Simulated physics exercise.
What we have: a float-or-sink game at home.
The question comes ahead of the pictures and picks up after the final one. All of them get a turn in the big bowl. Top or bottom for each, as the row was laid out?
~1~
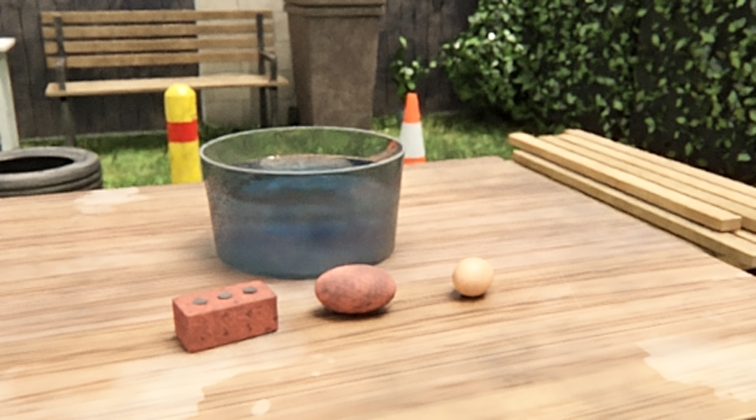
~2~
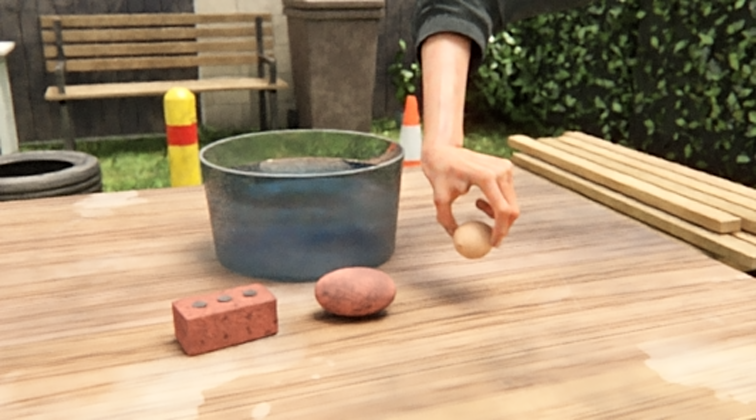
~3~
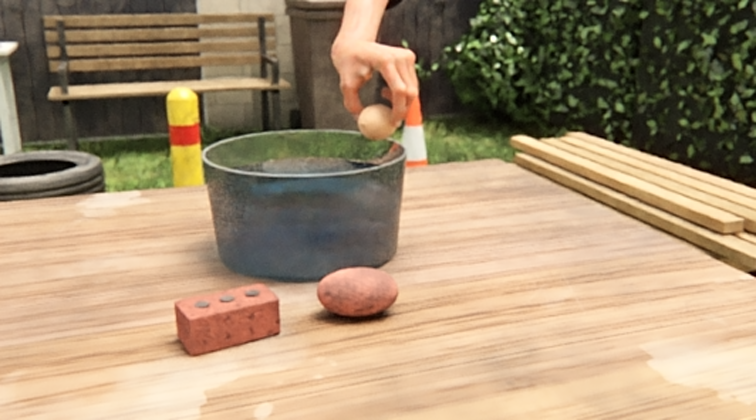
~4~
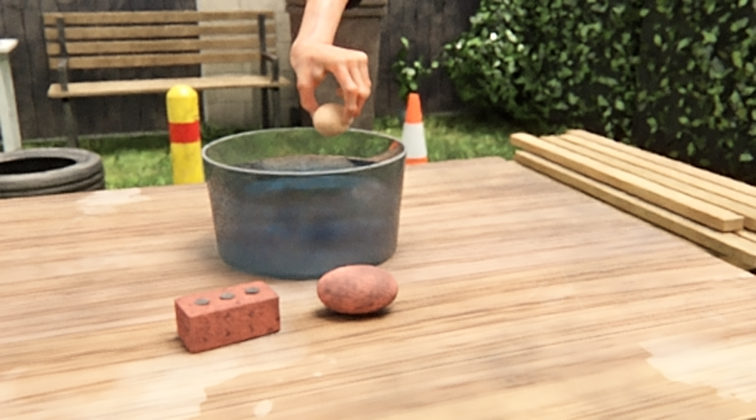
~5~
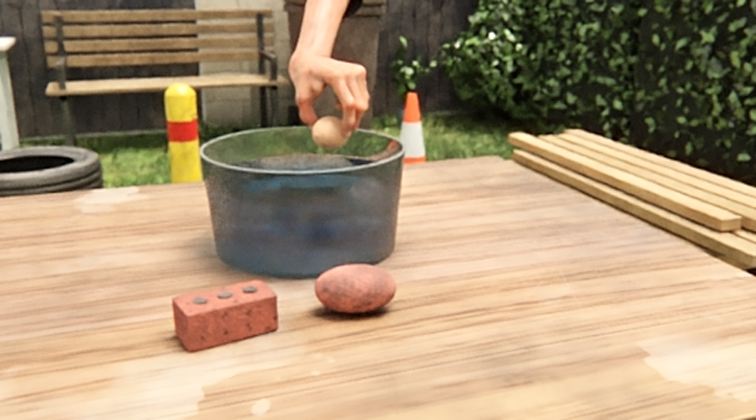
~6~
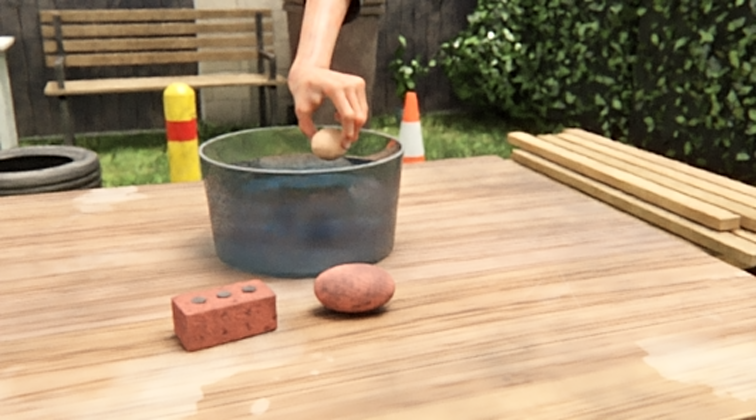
Going from the left, the first one heads down, the next one heads down, and the last one heads down.
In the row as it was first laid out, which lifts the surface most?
Observation: The item at the left end.
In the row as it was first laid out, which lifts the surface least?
The rightmost item.
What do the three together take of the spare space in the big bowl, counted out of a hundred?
18 %.
A moment on, the egg drops to the bottom.
Further on, the potato drops to the bottom.
When it is over, the piece of brick drops to the bottom; afloat, none of them.
